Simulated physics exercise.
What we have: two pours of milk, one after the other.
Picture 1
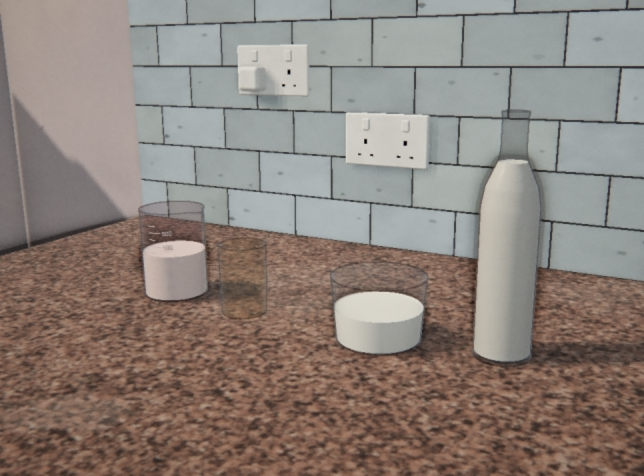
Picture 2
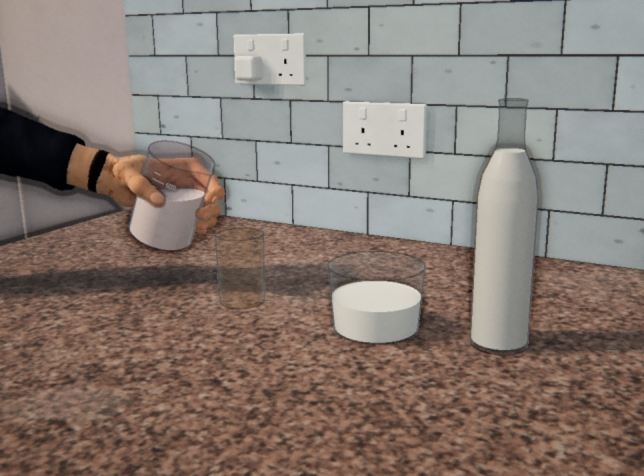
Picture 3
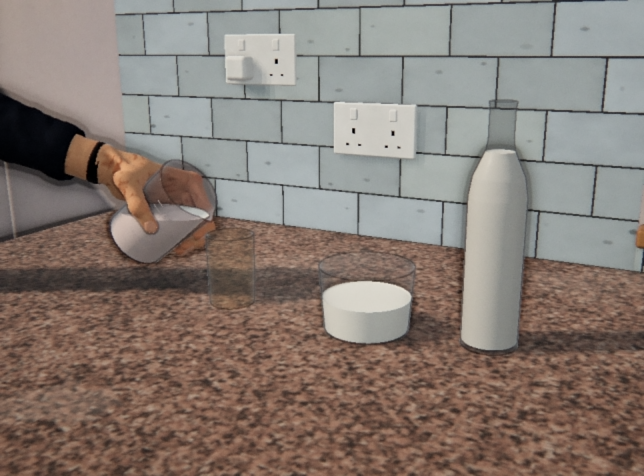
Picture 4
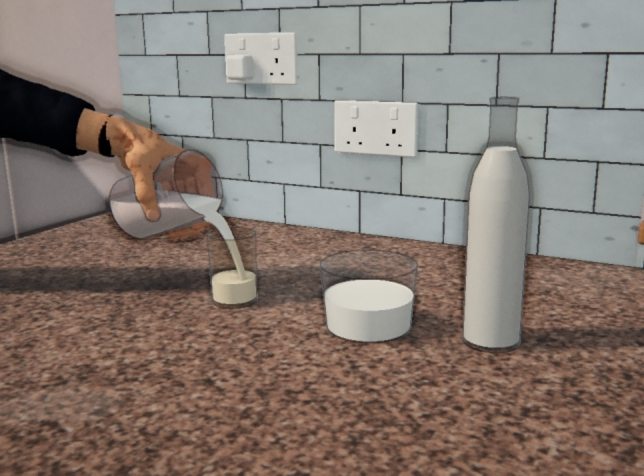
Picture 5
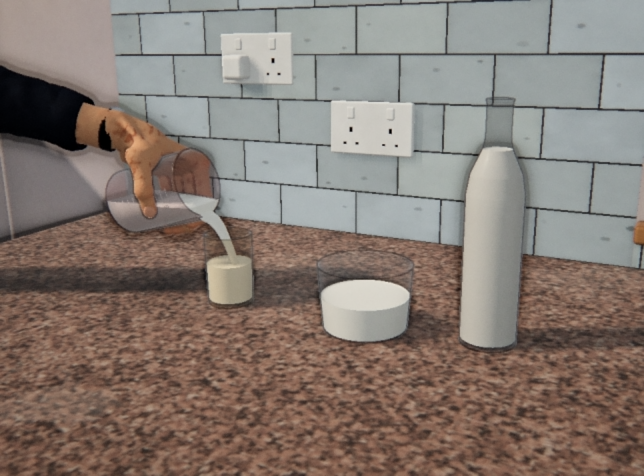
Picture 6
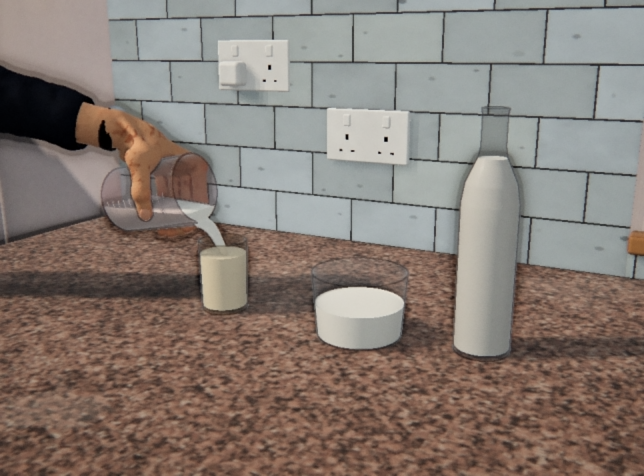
A hand lifting a clear beaker of milk at left, tilting it and pouring a stream into a small glass on a speckled counter.
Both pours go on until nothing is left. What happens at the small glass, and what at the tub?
Left, the small glass runs over; right, the tub runs over.
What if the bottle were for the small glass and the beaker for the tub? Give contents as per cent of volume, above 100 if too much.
About 250 and 100 per cent.
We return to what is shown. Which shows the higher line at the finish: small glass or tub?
Higher in the left one.
Shortly, the small glass is full to the brim, some went over its rim.
At the finish, the small glass is full to the brim, some went over its rim; the tub is full to the brim, some went over its rim.
